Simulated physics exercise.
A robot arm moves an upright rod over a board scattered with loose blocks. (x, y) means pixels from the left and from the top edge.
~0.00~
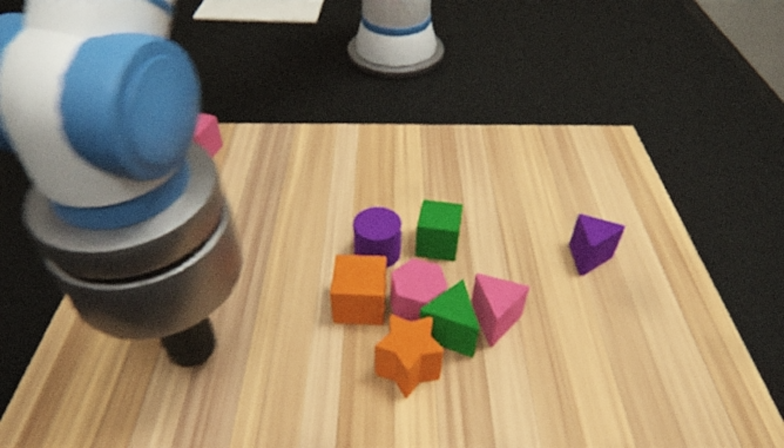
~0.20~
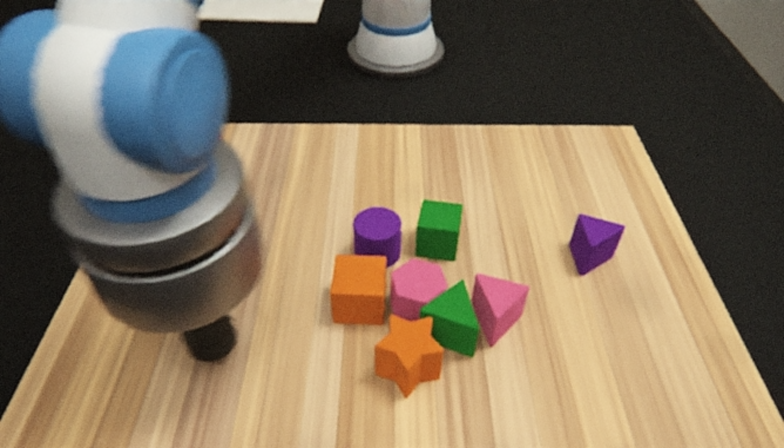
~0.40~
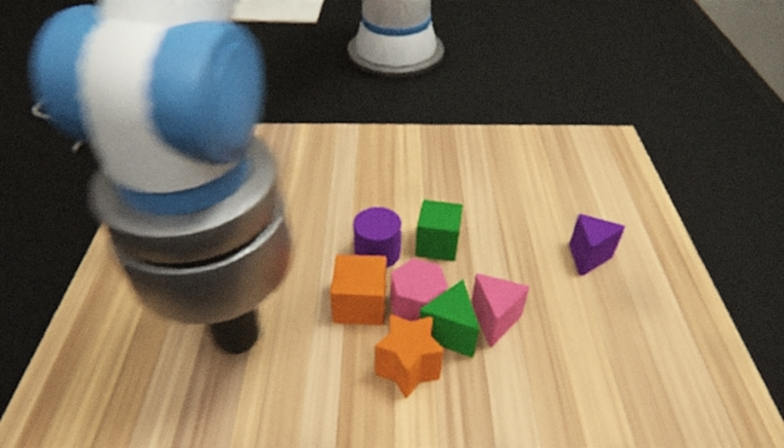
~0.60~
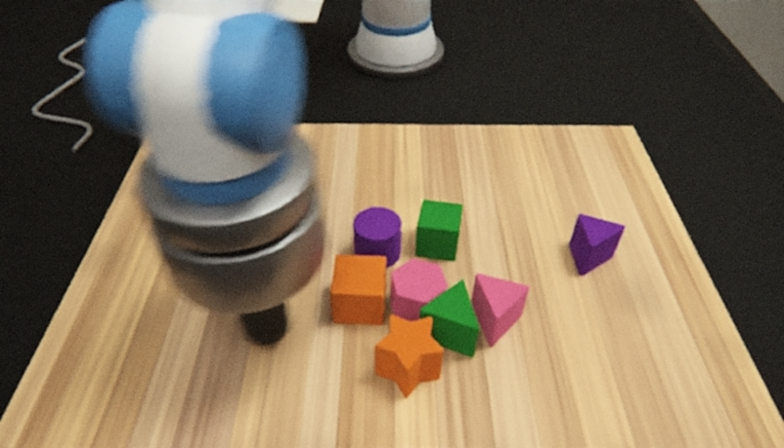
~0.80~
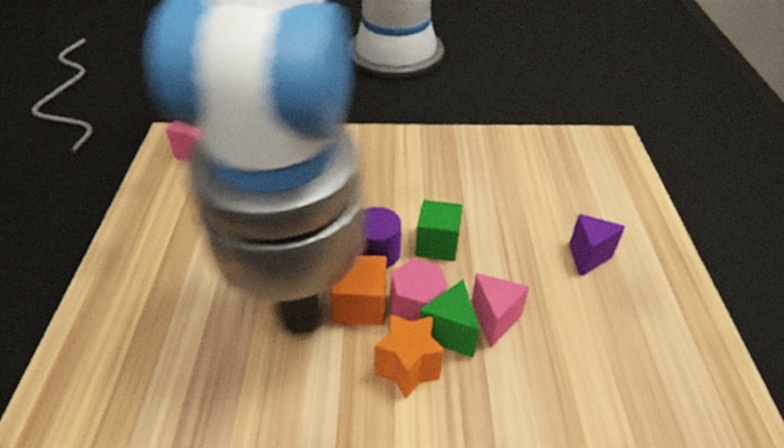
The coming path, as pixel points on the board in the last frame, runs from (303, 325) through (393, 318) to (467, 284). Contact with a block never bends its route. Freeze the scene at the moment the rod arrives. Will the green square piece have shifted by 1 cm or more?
I'd say yes.
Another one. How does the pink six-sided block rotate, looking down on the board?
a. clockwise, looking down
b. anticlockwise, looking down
It's a.
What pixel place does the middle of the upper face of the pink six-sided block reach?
My best guess is (513, 237).
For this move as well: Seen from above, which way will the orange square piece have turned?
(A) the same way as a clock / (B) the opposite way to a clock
Correct choice: B.
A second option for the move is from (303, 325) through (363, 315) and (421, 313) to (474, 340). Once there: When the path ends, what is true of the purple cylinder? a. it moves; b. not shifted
My answer is option b.
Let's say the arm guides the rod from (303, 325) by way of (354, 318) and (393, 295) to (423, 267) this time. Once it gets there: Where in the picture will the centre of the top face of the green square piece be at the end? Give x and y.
I expect it at (463, 184).
On the path given first. One third of the way, rod at (365, 314); orange square piece at (393, 260), turned 45° anticlockwise; pink six-sided block at (454, 261), turned 20° clockwise.
Two thirds of the way, rod at (422, 300); orange square piece at (423, 242), turned 90° anticlockwise; pink six-sided block at (475, 254), turned 45° clockwise; green square piece at (441, 211); pink triangle at (509, 293), turned 25° clockwise.
At the end, rod at (469, 275); orange square piece at (441, 227), turned 125° anticlockwise; pink six-sided block at (513, 237), turned 75° clockwise; green square piece at (438, 191), turned 20° anticlockwise; pink triangle at (509, 293), turned 25° clockwise.
